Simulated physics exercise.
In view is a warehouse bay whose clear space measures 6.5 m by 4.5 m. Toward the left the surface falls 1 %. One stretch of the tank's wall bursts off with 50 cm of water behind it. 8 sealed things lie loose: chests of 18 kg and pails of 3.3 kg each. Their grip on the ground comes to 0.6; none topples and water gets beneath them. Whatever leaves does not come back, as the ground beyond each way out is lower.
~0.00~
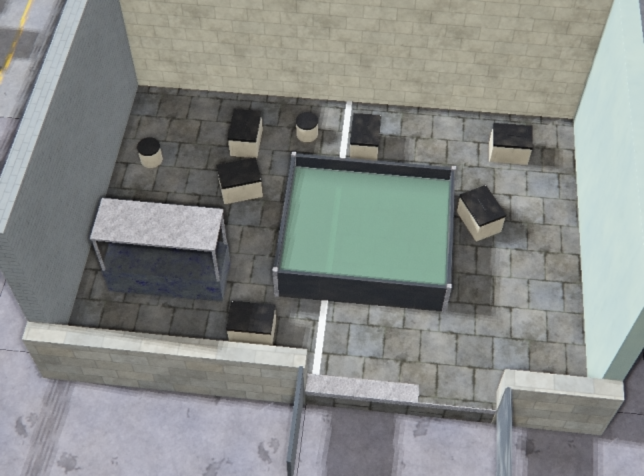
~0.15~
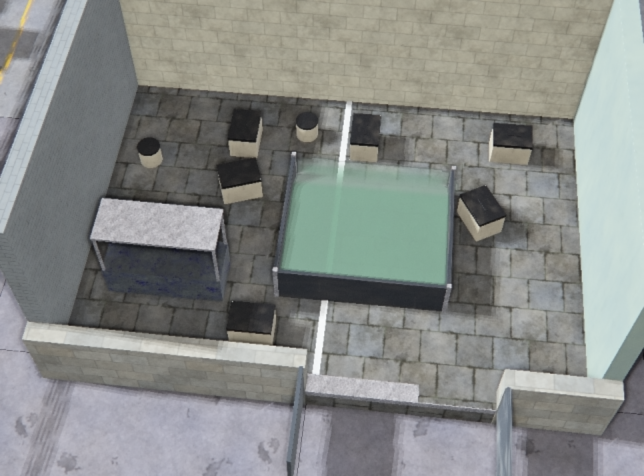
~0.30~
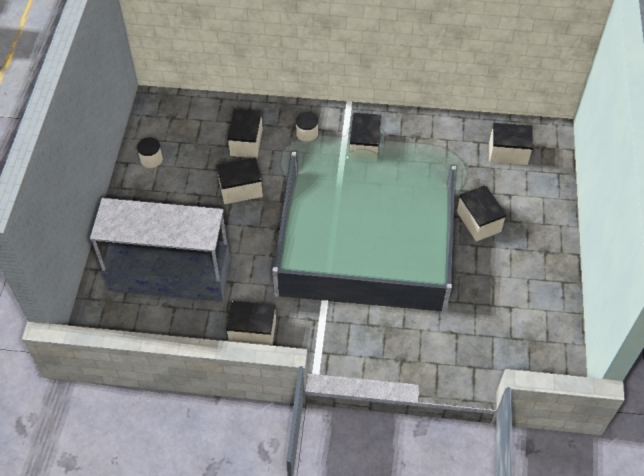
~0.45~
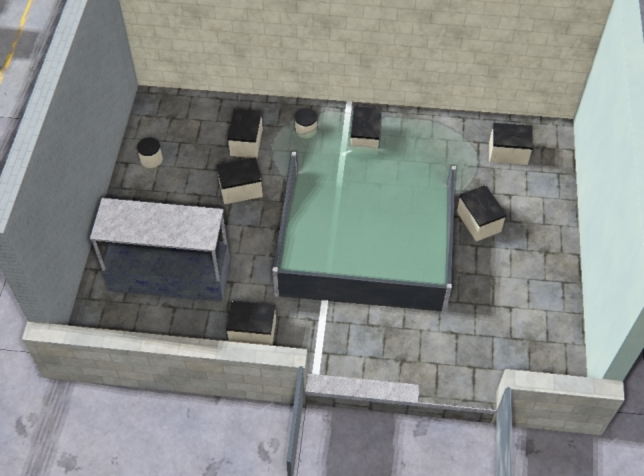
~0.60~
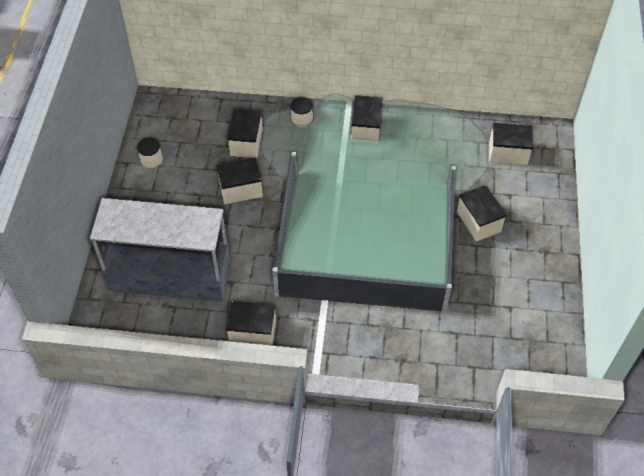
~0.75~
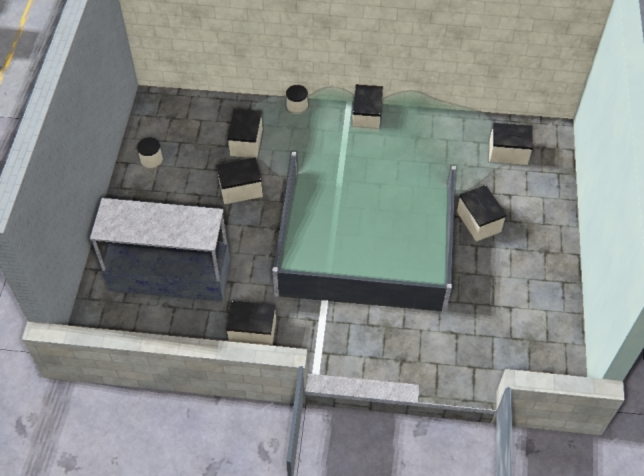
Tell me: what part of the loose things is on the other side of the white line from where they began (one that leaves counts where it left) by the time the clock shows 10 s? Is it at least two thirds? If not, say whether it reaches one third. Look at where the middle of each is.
The share across is not up to a third.
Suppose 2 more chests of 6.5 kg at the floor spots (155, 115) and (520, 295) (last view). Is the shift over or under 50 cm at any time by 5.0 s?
First one goes beyond it, second one goes beyond it.
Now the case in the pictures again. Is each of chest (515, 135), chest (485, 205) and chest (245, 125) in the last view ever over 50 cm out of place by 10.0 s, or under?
In sequence: Beyond the mark / within the mark / beyond the mark.
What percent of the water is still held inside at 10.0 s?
Remaining: Approx. 92 per cent.
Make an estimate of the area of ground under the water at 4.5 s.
Roughly 23 m2 of it is wet.
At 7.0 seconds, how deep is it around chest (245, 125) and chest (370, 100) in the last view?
Close to 8 and 9 centimetres.
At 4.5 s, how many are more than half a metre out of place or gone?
5.
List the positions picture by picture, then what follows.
The first frame shows a pail at (307, 121) rests on the ground; a chest at (366, 129), on the bottom; 3.7 m2 under water; 0 of 8 have shifted.
The second frame shows a pail at (307, 121) rests on the ground; a chest at (366, 129), on the bottom; 4.7 m2 under water; 0 of 8 have shifted.
The third frame shows a pail at (307, 121), on the bottom; a chest at (366, 128) rests on the ground; 5.7 m2 under water; 0 of 8 have shifted.
The fourth frame shows a pail at (306, 117), on the bottom, 7 cm from its start; a chest at (367, 122), on the bottom, 12 cm from its start; water covers 6.9 m2; 2 of 8 have shifted.
The fifth frame shows a pail at (302, 105), on the bottom, 30 cm from its start; a chest at (367, 111), on the bottom, 33 cm from its start; 8.1 m2 under water; 2 of 8 have shifted.
The sixth frame shows a pail at (297, 93), on the bottom, 55 cm from its start; a chest at (368, 99) rests on the ground, 55 cm from its start; 8.7 m2 under water; 2 of 8 have shifted.
After 2.0 s 0 of 8 are over the mark; 1 afloat.
After 4.5 s 1 of 8 are over the mark; 2 afloat.
After 7.0 s 1 of 8 are over the mark; 4 afloat.
After 10.0 s 1 of 8 are over the mark; 4 afloat.
